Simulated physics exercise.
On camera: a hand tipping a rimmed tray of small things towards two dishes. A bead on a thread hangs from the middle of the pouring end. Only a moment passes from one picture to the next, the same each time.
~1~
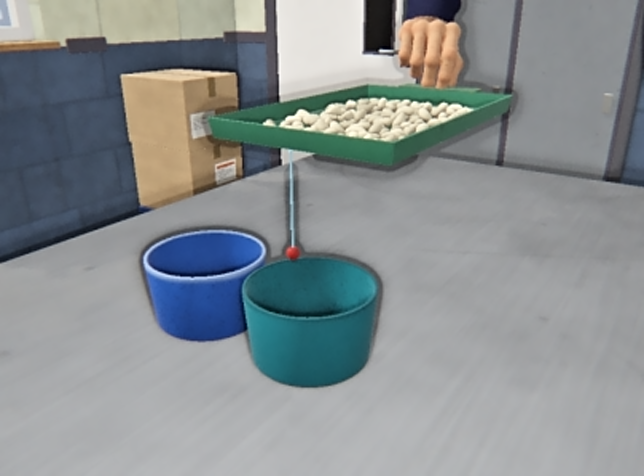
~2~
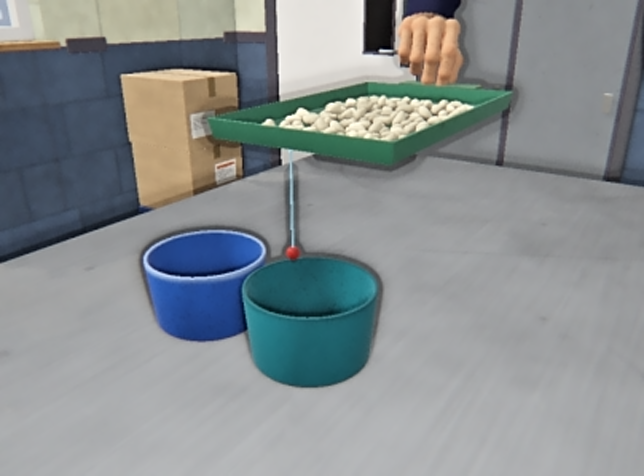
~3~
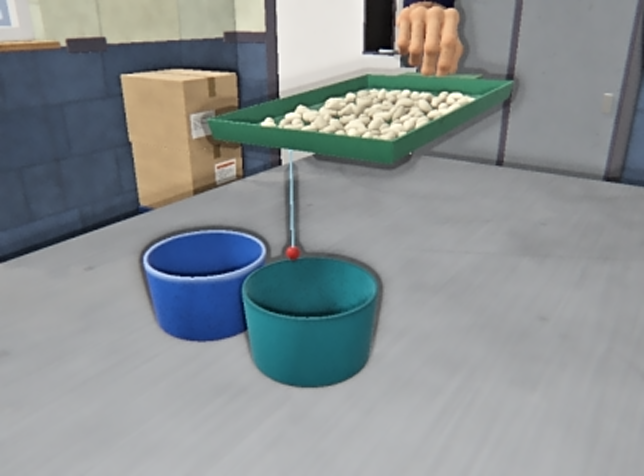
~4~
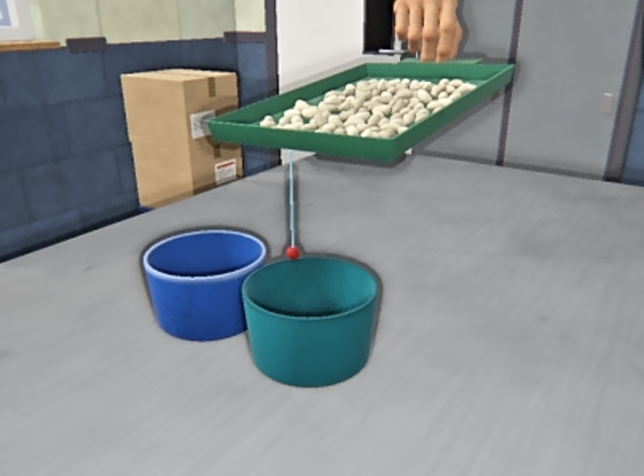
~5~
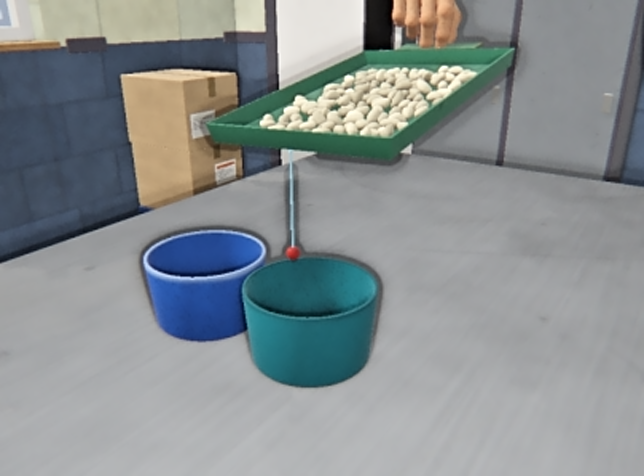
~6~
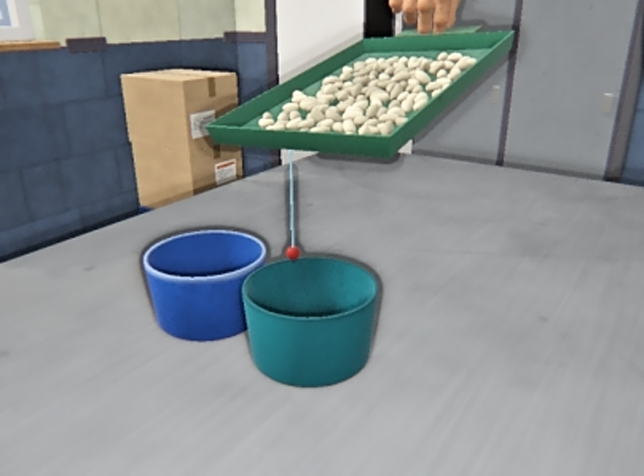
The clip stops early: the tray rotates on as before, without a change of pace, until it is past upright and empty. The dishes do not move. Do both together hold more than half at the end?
They take more than half between them.
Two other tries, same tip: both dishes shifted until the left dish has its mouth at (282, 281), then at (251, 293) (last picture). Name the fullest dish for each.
First left, then the left one.
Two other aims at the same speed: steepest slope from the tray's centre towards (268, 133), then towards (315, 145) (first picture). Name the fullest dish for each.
One: Left. Two: The right-hand dish.
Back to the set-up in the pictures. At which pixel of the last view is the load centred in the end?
Around (207, 319).
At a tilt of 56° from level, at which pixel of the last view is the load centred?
Roughly at (302, 75).
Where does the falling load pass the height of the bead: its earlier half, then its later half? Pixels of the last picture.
Early half (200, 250), late half (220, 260).
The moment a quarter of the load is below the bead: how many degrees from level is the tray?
At some 95 degrees.
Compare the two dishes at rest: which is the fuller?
More ends in the left one.
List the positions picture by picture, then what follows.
Corners of the pouring end near (213, 117) and (392, 141), level; middle of the load near (377, 121), white beans; left dish near (164, 302); right dish near (270, 343); bead on its thread near (293, 253), in the first picture.
Corners of the pouring end near (213, 118) and (392, 141), level; middle of the load near (377, 119), in the second picture.
Corners of the pouring end near (212, 119) and (391, 139), tipped barely, lowest at the left corner; middle of the load near (377, 114), in the third picture.
Corners of the pouring end near (211, 121) and (390, 138), tipped a little, lowest at the left corner; middle of the load near (376, 107), in the fourth picture.
Corners of the pouring end near (211, 123) and (389, 136), tipped a little, lowest at the left corner; middle of the load near (375, 100), in the fifth picture.
Corners of the pouring end near (210, 125) and (388, 134), tipped a little, lowest at the left corner; middle of the load near (374, 93); left dish near (164, 302); right dish near (270, 343), in the sixth picture.
Shortly afterwards, tray tipped steeply; the whole lot on the tray.
Next, tray tipped right over; near two thirds on the tray; only a few in the right dish; a little in the left dish; only a few outside both; near a quarter in the air.
Some moments later, tray tipped past a quarter turn; a little in the right dish; near two thirds in the left dish; near a third outside both.
In the end, tray tipped past a quarter turn; a little in the right dish; near two thirds in the left dish; near a third outside both.
